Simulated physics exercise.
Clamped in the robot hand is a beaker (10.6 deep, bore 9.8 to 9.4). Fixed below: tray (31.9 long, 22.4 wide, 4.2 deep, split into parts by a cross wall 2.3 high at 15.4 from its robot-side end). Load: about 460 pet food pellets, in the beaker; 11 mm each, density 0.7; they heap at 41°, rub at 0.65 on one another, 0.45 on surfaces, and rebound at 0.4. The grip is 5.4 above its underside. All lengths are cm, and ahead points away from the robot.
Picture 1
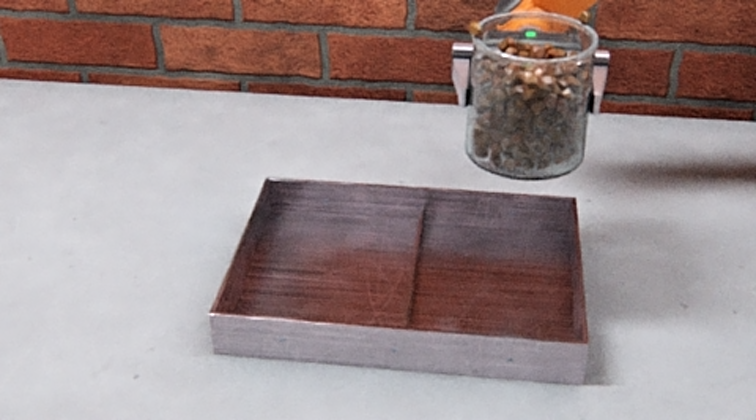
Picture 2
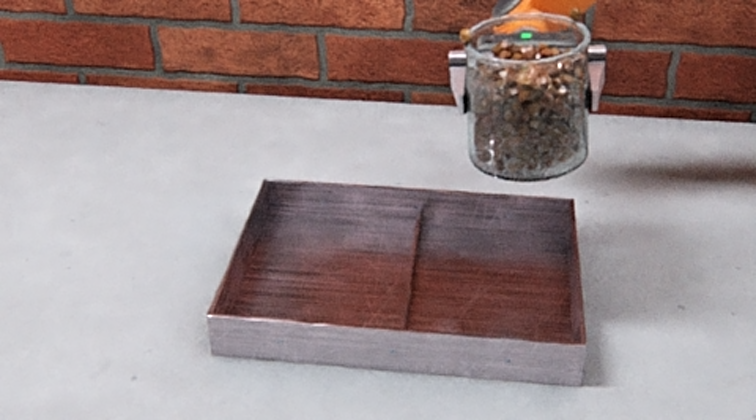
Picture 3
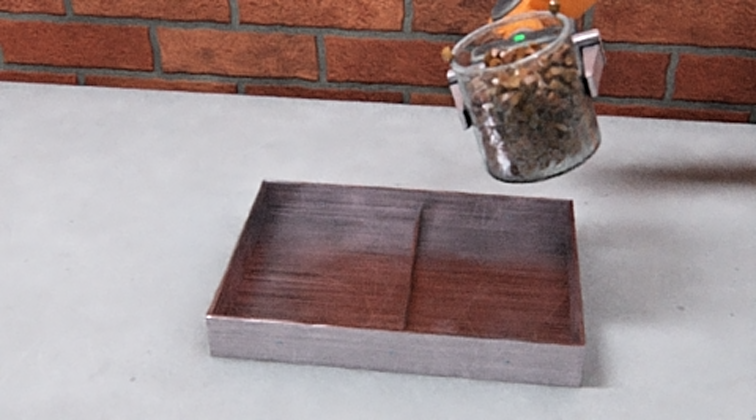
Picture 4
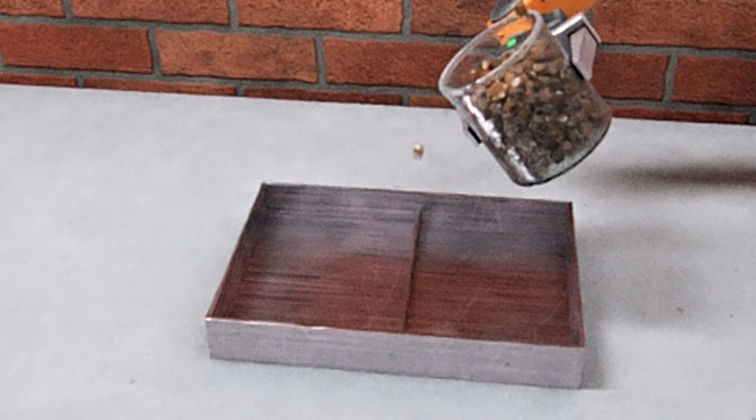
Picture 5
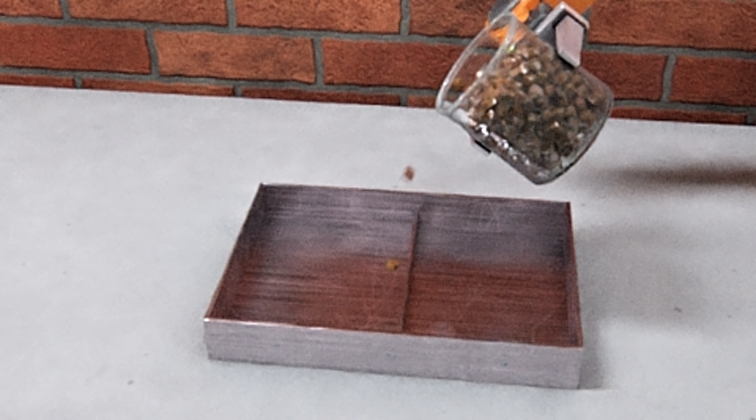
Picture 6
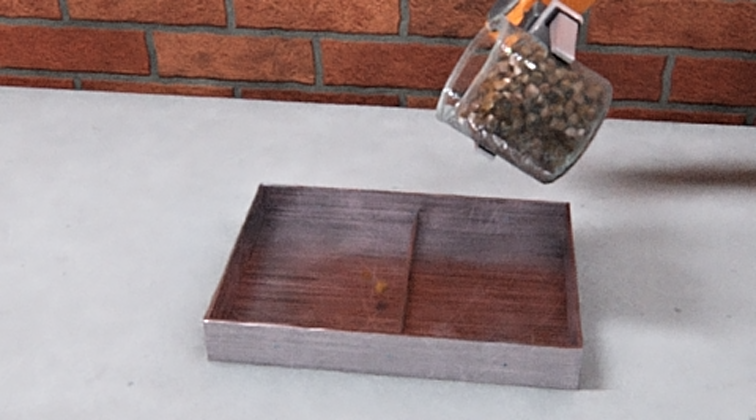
Robotic gripper tilting a glass beaker of brown pellets to the left above a divided tray, a couple of pellets dropping in.
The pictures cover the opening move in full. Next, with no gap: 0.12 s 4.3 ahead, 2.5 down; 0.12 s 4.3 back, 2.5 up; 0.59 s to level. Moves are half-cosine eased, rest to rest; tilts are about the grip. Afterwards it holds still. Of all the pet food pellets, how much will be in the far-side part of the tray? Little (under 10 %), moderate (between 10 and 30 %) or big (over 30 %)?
Answer: Little; under 10 % of the pet food pellets finish in the far-side part of the tray.
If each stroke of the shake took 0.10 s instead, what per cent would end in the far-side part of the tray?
It would be near 5 per cent.
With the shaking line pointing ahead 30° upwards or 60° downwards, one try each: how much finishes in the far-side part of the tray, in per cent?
Some 20 and 0 per cent.
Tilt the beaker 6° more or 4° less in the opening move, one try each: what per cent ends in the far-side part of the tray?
About 10 and 5 per cent.
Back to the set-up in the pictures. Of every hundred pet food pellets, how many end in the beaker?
About 95 per cent.
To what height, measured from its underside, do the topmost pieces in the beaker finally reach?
Some 10.5 cm.
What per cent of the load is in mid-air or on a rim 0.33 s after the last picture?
Some 4 per cent.
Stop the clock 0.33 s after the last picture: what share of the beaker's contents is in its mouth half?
About 35 per cent.
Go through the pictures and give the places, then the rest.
Beaker middle at (529, 96), level; upper third of the load around (530, 76), from x 475 to 585, top at y 15; 458 in the beaker, in the first picture.
Beaker middle at (527, 98), tilted 6° forward; upper third of the load around (528, 77), from x 465 to 580, top at y 15, in the second picture.
Beaker middle at (527, 99), tilted 20° forward; upper third of the load around (531, 79), from x 450 to 590, top at y 5, in the third picture.
Beaker middle at (526, 100), tilted 39° forward; upper third of the load around (535, 80), from x 420 to 595, top at y 10; 457 in the beaker, 1 in flight or on a rim, in the fourth picture.
Beaker middle at (524, 101), tilted 53° forward; upper third of the load around (533, 81), from x 395 to 600, top at y 40; 456 in the beaker, 1 in the far-side part, 1 in flight or on a rim, in the fifth picture.
Beaker middle at (524, 101), tilted 59° forward; upper third of the load around (532, 79), from x 365 to 595, top at y 45; 456 in the beaker, 2 in the far-side part, in the sixth picture.
Then, 0.33 s after the last picture, tilted 56° forward, highest piece 24 above the table; 428 in the beaker, 11 in the far-side part, 19 in flight or on a rim.
Then, 0.66 s after the last picture, tilted 11° forward, highest piece 26 above the table; 427 in the beaker, 26 in the far-side part, 5 in the robot-side part.
Then, 1.03 s after the last picture, level, highest piece 27 above the table; 427 in the beaker, 26 in the far-side part, 5 in the robot-side part.
Then, 2.08 s after the last picture, level, highest piece 27 above the table; 427 in the beaker, 26 in the far-side part, 5 in the robot-side part.
Final count, 427 in the beaker, 26 in the far-side part, 5 in the robot-side part. That is 6 % in the far-side part of the tray.
